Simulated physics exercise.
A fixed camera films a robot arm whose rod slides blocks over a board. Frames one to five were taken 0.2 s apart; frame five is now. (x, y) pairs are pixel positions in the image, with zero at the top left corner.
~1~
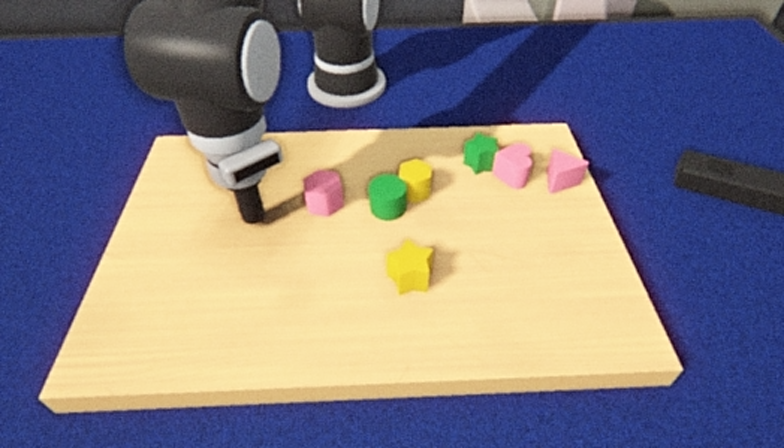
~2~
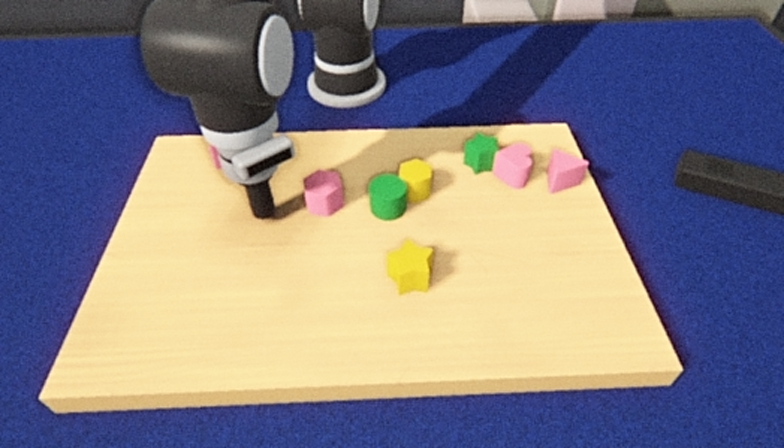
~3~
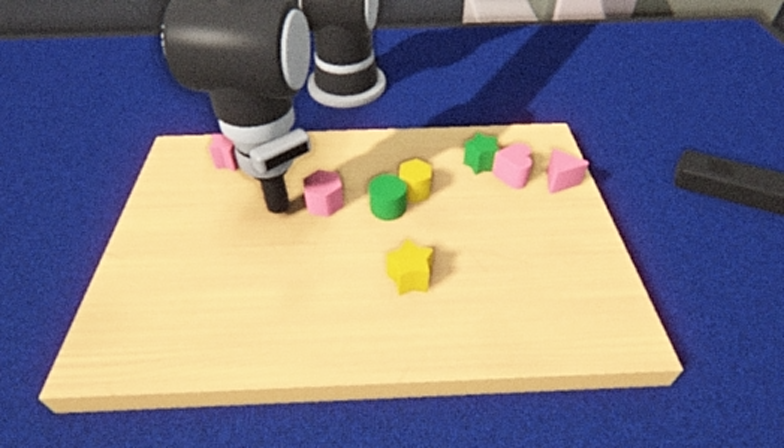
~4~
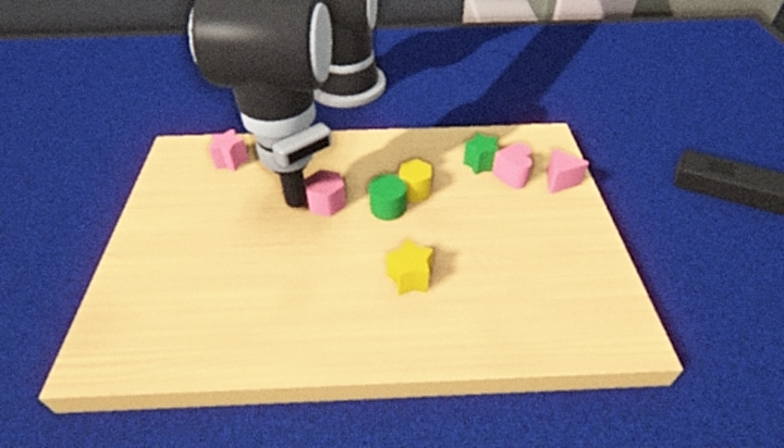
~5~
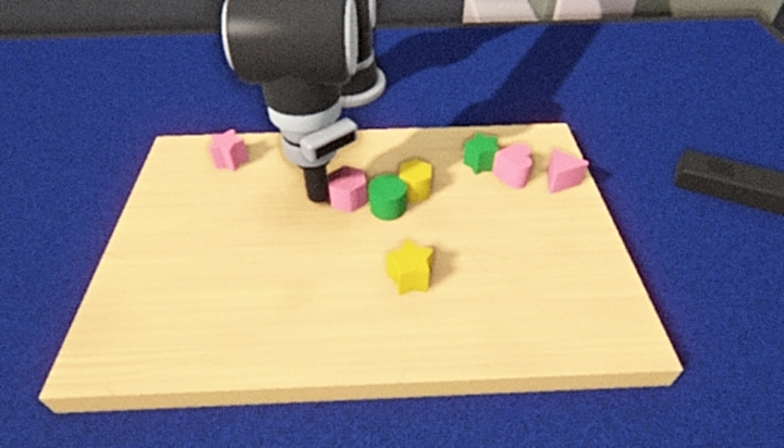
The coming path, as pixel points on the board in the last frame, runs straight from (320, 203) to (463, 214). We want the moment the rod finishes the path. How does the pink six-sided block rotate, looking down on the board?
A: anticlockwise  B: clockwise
Correct choice: A.
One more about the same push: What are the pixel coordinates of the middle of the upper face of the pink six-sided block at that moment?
(393, 167)
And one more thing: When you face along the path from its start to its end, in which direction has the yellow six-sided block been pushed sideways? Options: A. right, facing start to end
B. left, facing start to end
I choose B.
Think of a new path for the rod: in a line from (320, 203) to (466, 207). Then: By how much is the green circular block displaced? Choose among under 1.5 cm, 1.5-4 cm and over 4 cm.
Over 4 cm.
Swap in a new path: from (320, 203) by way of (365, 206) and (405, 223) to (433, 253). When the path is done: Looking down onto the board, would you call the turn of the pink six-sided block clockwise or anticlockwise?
Overhead view: Anti-clockwise.
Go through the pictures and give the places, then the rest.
The first frame shows rod tip (254, 217); block tops, pink six-sided block (322, 182); green circular block (388, 186); yellow six-sided block (416, 170).
The second frame shows rod (264, 212); blocks unchanged.
The third frame shows rod (279, 207); blocks unchanged.
The fourth frame shows rod (297, 201); pink six-sided block (324, 182).
The fifth frame shows rod (319, 196); pink six-sided block (347, 178); green circular block (388, 186); yellow six-sided block (416, 170).
What follows on the original path. One third of the way, rod (366, 200); pink six-sided block (385, 170), turned 35° anticlockwise; green circular block (411, 190); yellow six-sided block (422, 168), turned 15° anticlockwise.
Two thirds of the way, rod (415, 204); pink six-sided block (393, 167), turned 65° anticlockwise; green circular block (446, 193); yellow six-sided block (429, 164).
At the end, rod (464, 207); pink six-sided block (393, 167), turned 65° anticlockwise; green circular block (496, 201); yellow six-sided block (429, 164).
